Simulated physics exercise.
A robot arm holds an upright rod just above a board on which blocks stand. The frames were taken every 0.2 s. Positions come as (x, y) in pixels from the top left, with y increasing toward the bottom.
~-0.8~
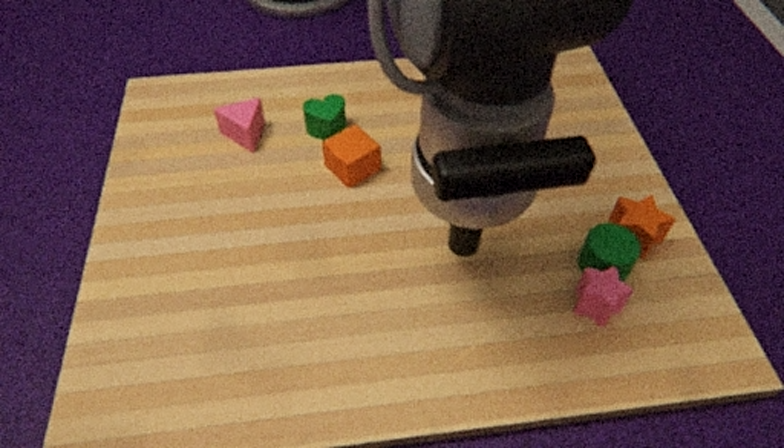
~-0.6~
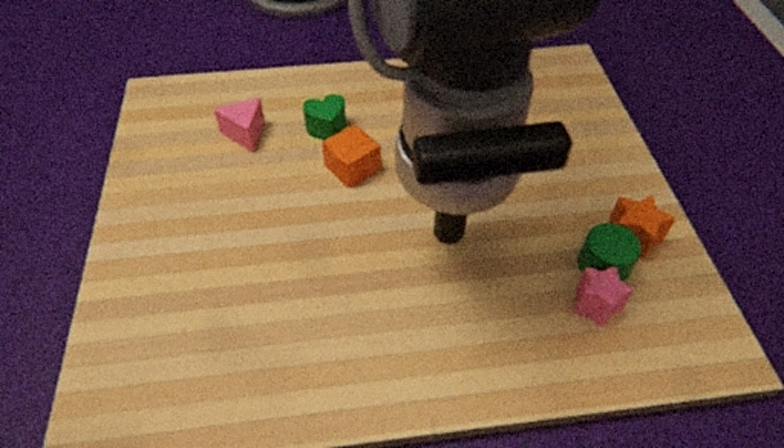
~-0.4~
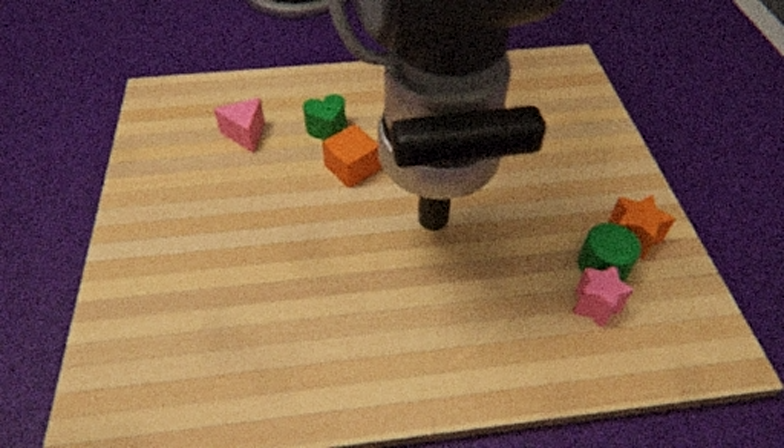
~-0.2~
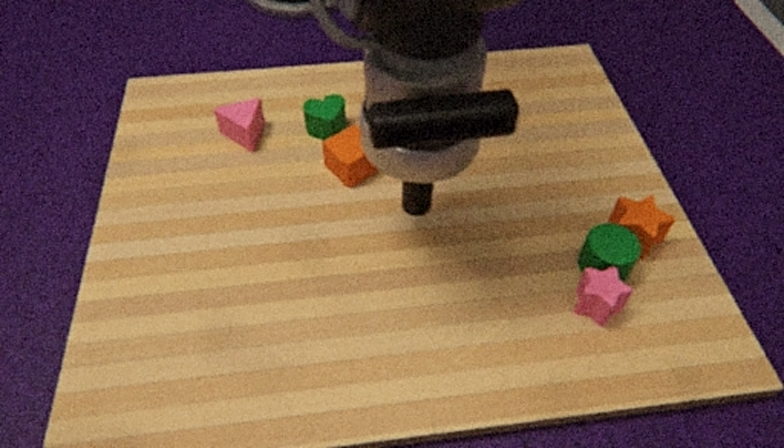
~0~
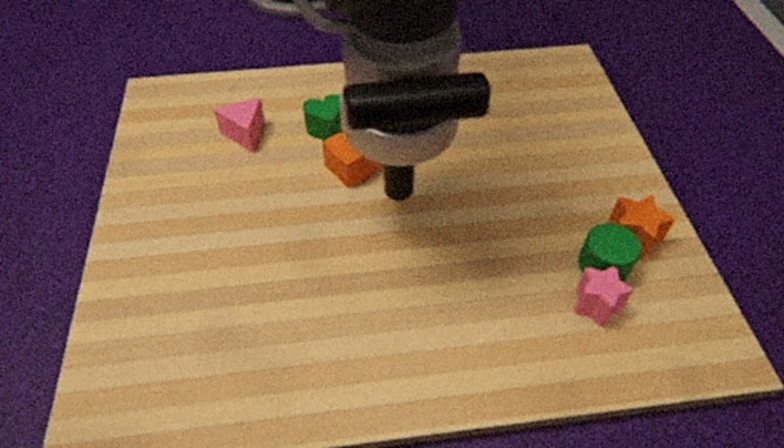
A robot arm holding an upright dark rod moves steadily left and toward the back of a striped wooden board, partly covering an orange block beside a green heart, while the pink, green and orange blocks all stay still.
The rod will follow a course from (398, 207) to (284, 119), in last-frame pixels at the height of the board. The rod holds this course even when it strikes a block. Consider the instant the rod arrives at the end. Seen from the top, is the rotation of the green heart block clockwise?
Yes, it checks out.
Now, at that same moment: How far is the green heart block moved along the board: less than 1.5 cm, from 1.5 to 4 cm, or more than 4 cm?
The distance will be above 4 cm.
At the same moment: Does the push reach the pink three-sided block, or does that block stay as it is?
It stays.
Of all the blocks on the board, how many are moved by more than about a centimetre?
Answer: Two blocks.
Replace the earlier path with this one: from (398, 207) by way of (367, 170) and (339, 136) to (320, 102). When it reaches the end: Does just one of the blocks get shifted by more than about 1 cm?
It seems not.
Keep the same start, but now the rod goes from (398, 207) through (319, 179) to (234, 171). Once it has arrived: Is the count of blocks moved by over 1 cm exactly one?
Answer: Yes.
On the path given first. One third of the way, rod (356, 158); green heart block (323, 103); orange square (337, 130).
Two thirds of the way, rod (317, 128); green heart block (309, 76), turned 50° clockwise; orange square (304, 101), turned 20° clockwise.
At the end, rod (281, 102); pink three-sided block not moved; green heart block (307, 55), turned 85° clockwise; orange square (281, 73), turned 55° clockwise.
